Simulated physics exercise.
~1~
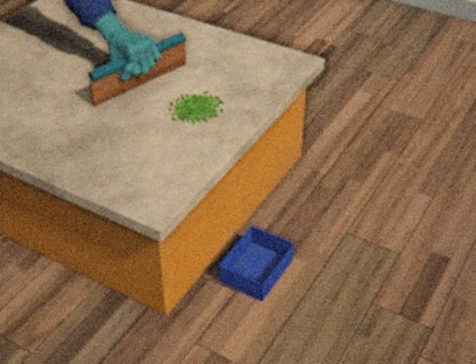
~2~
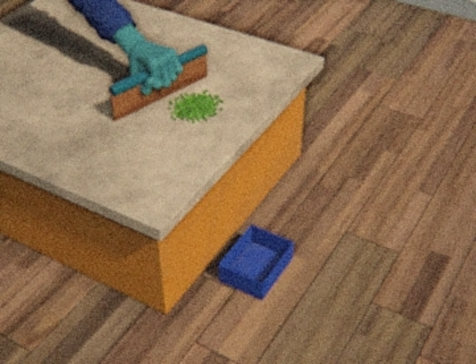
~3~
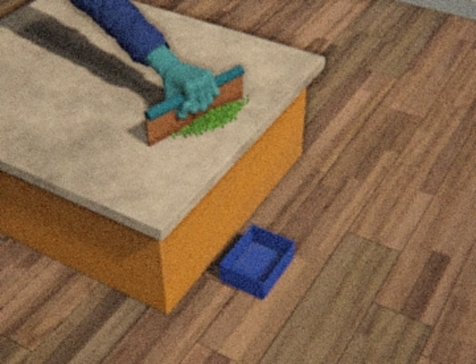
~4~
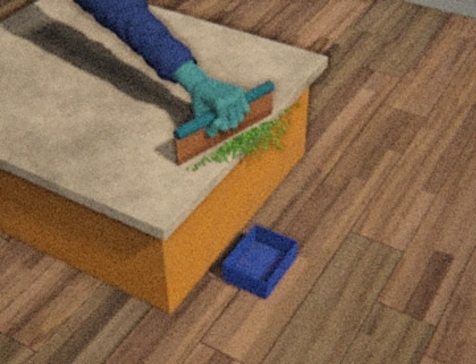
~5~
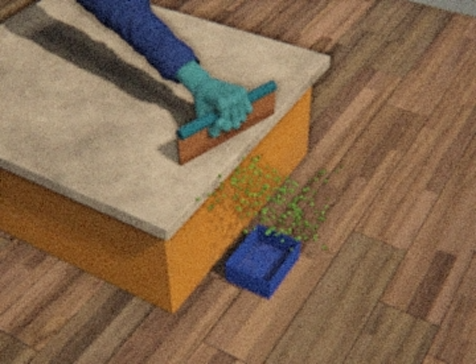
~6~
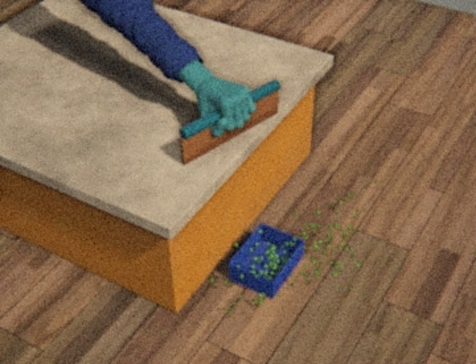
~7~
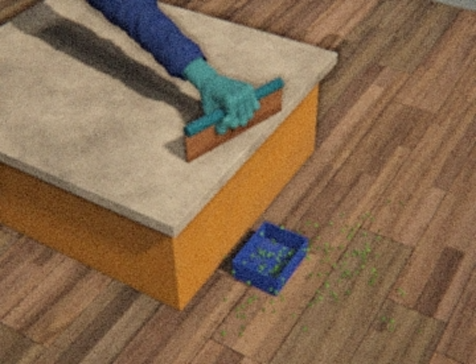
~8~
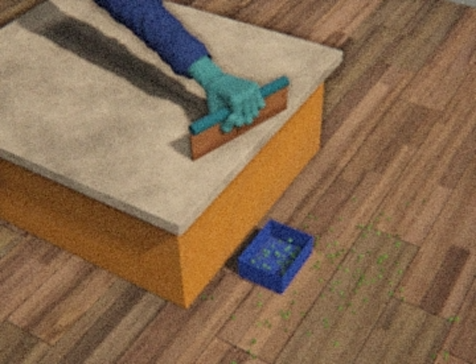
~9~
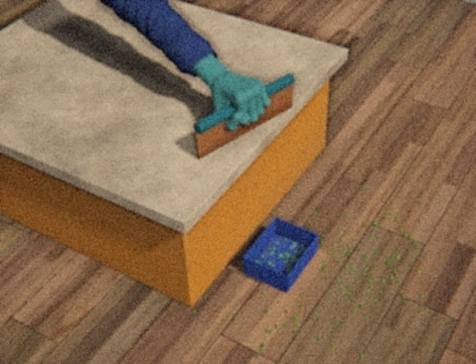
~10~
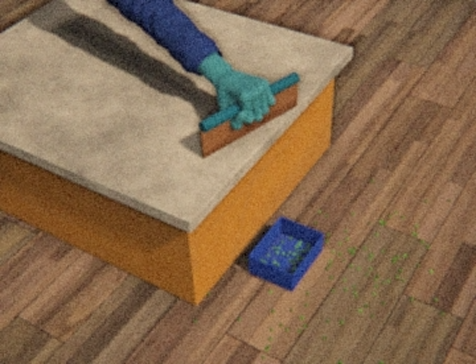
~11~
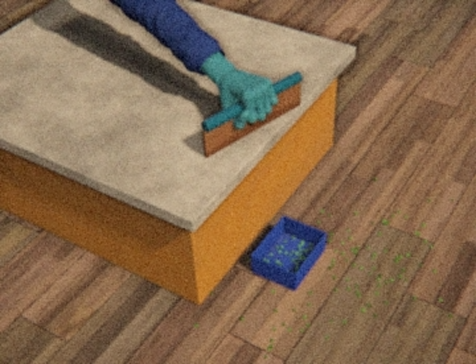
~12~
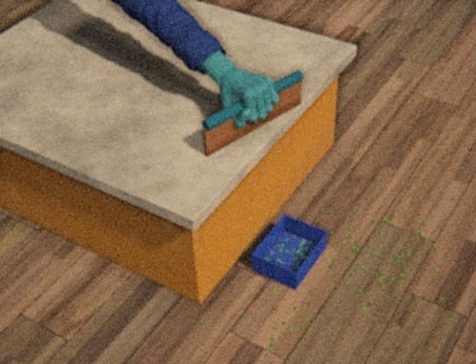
A teal-gloved hand pushed a scraper across a grey-topped block, sweeping small green pieces over the edge and stopping there. Some landed in the blue tray below, but more missed and ended up scattered across the wooden floor beside it.
